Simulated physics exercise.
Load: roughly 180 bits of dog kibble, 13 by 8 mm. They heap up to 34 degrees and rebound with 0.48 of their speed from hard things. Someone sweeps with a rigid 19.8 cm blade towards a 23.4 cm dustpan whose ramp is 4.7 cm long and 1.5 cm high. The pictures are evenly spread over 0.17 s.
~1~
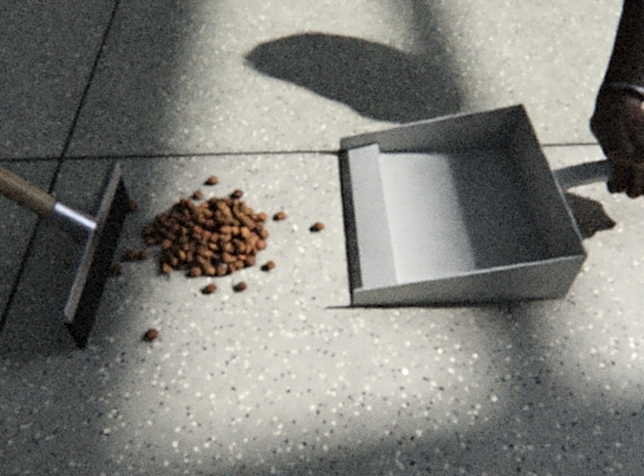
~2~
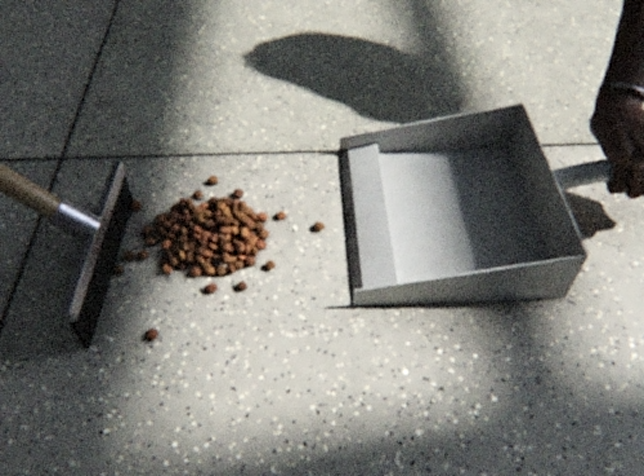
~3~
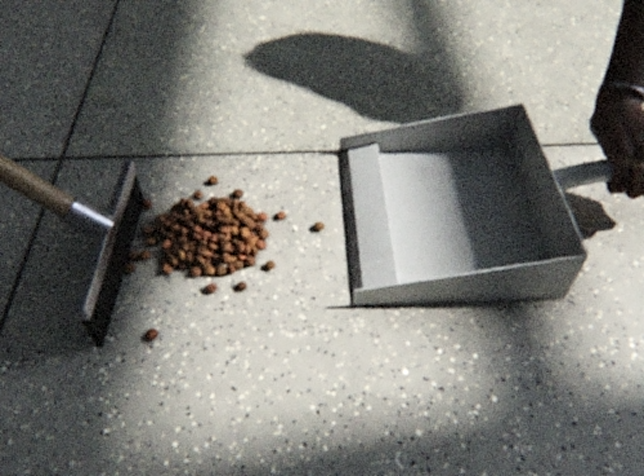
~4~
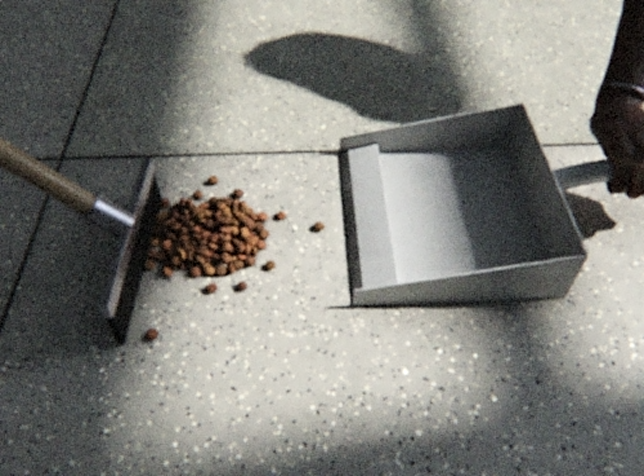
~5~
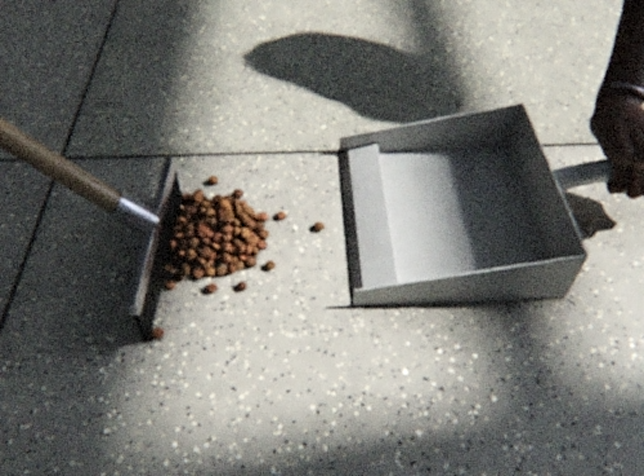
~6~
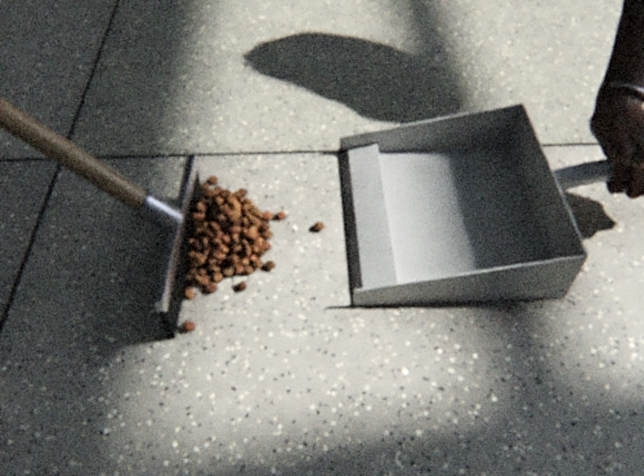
On a speckled, tiled floor crossed by shadows, a loose pile of brown kibble sits between a flat blade on a wooden handle and a grey dustpan gripped by a hand. The blade slides right, meets the pile and pushes its left side inward, bunching the pieces closer together while the dustpan stays still.
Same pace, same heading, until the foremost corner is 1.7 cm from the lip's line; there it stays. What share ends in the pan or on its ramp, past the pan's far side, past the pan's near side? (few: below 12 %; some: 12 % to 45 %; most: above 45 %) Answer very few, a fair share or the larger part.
Pan: The larger part, far side: Very few, near side: Very few.
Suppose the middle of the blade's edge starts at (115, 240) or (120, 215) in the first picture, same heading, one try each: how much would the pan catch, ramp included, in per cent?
Some 55 and 50 per cent.
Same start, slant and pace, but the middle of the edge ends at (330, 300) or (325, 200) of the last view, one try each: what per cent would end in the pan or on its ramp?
About 40 and 50 per cent.
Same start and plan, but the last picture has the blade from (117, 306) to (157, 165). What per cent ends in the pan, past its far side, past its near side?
Pan 50, far 0, near 5.
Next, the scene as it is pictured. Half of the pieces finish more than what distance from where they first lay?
About 18 cm.
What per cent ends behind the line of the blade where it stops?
About 5 per cent.
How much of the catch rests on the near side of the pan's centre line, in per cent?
Roughly 60 per cent.
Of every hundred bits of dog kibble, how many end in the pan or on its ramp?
Roughly 60 per cent.
Then, 0.12 s after the last picture, middle of the blade 9 cm from the lip; 0 % over the lip, far side 0 %, near side 0 %.
Then, 0.20 s after the last picture, middle of the blade 4 cm from the lip; 20 % over the lip, far side 0 %, near side 0 %.
Then, 0.42 s after the last picture, middle of the blade 2 cm from the lip; 60 % over the lip, far side 0 %, near side 5 %.
In the end, pan 60 %, far side 0 %, near side 5 %, in front of the lip or behind the blade 35 %.
